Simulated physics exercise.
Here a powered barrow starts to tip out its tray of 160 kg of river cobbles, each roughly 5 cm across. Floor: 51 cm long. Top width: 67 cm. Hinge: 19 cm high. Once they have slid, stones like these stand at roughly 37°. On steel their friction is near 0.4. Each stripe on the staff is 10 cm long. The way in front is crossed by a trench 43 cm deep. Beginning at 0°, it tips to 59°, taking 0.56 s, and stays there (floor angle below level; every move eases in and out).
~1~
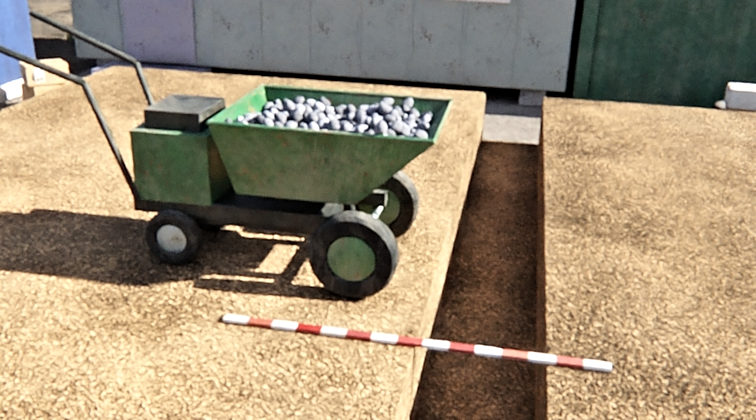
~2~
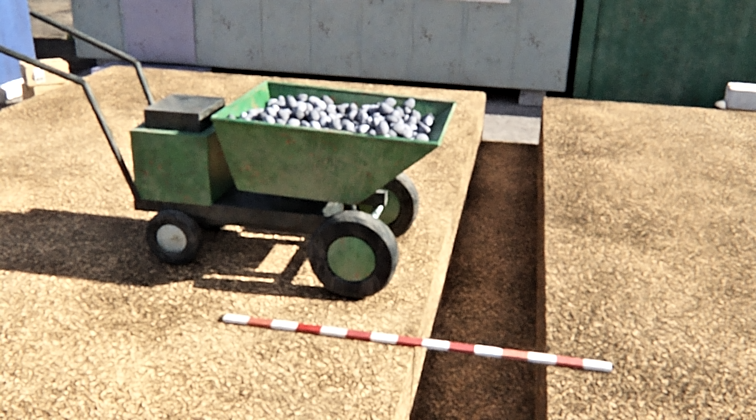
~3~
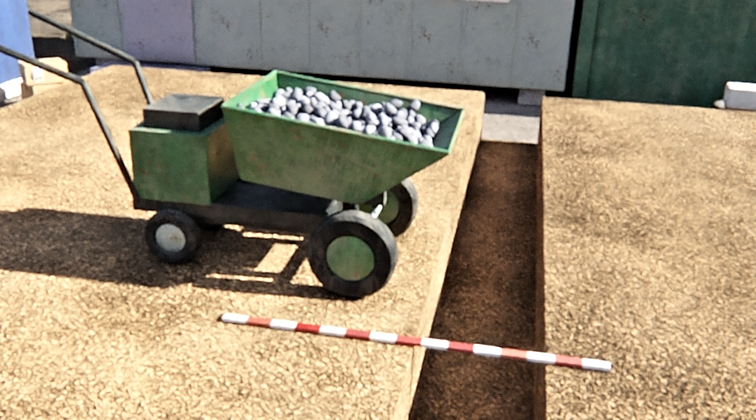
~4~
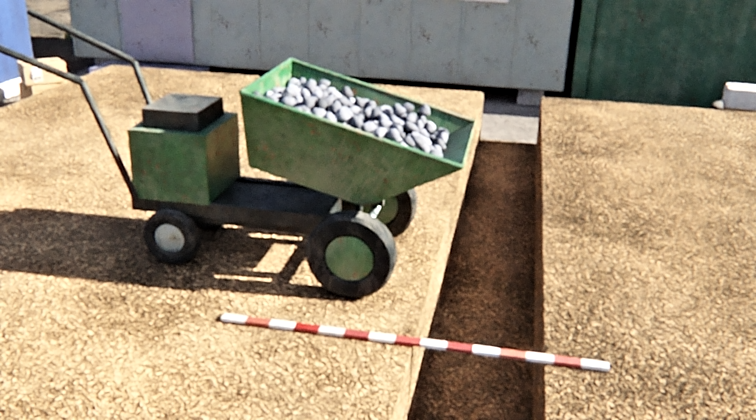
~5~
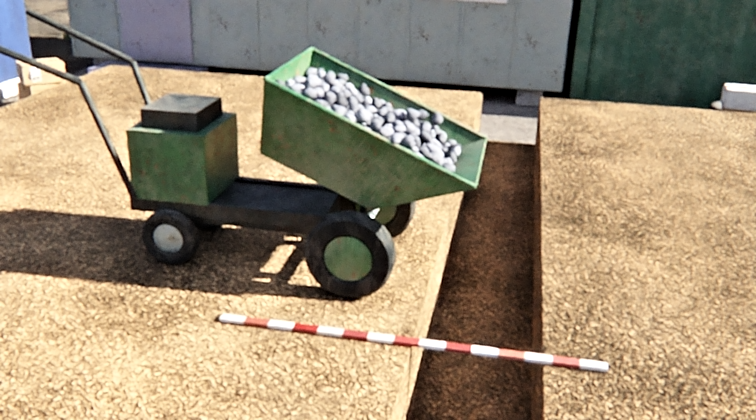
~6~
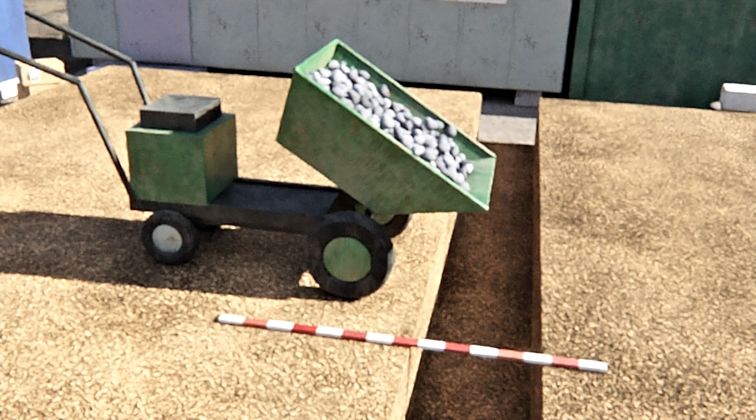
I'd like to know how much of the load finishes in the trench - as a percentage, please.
Somewhere near 54 per cent of it finishes in the trench.
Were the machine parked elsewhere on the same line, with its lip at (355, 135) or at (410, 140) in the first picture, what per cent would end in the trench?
First place roughly 100%, second roughly 70%.
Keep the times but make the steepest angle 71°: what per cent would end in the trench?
Then close to 55 per cent.
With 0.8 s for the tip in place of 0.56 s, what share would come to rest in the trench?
My guess is near 65 percent.
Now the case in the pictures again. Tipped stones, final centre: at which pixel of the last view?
In the last view, about (530, 332).
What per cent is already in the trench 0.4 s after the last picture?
I'd say near 10 per cent at that time.
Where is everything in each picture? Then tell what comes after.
The first picture shows lip at (434, 142), floor tilted 0°, highest stones at (377, 110).
In the second picture, the tray is at 2°, its lip at (439, 145); the top of the load is at (355, 110).
The third picture shows lip at (449, 153), floor tilted 7°, highest stones at (296, 100).
In the fourth picture, the tray is at 14°, its lip at (462, 168); the top of the load is at (308, 89).
In the fifth picture, the tray is at 23°, its lip at (476, 187); the top of the load is at (320, 80).
The sixth picture shows lip at (487, 210), floor tilted 33°, highest stones at (335, 74).
Then, 0.1 s after the last picture the floor is at 50°, 100 % in the tray; the foremost stones are at (482, 210).
Then, 0.4 s after the last picture the floor is at 59°, 88 % in the tray, 9 % in the trench, 3 % past the trench; the foremost stones are at (561, 288).
Then, 0.7 s after the last picture the floor is at 59°, 38 % in the tray, 20 % in the trench, 43 % past the trench; the foremost stones are at (721, 306).
Then, 2.7 s after the last picture the floor is at 59°, 0 % in the tray, 54 % in the trench, 46 % past the trench; the foremost stones are past the picture's edge.
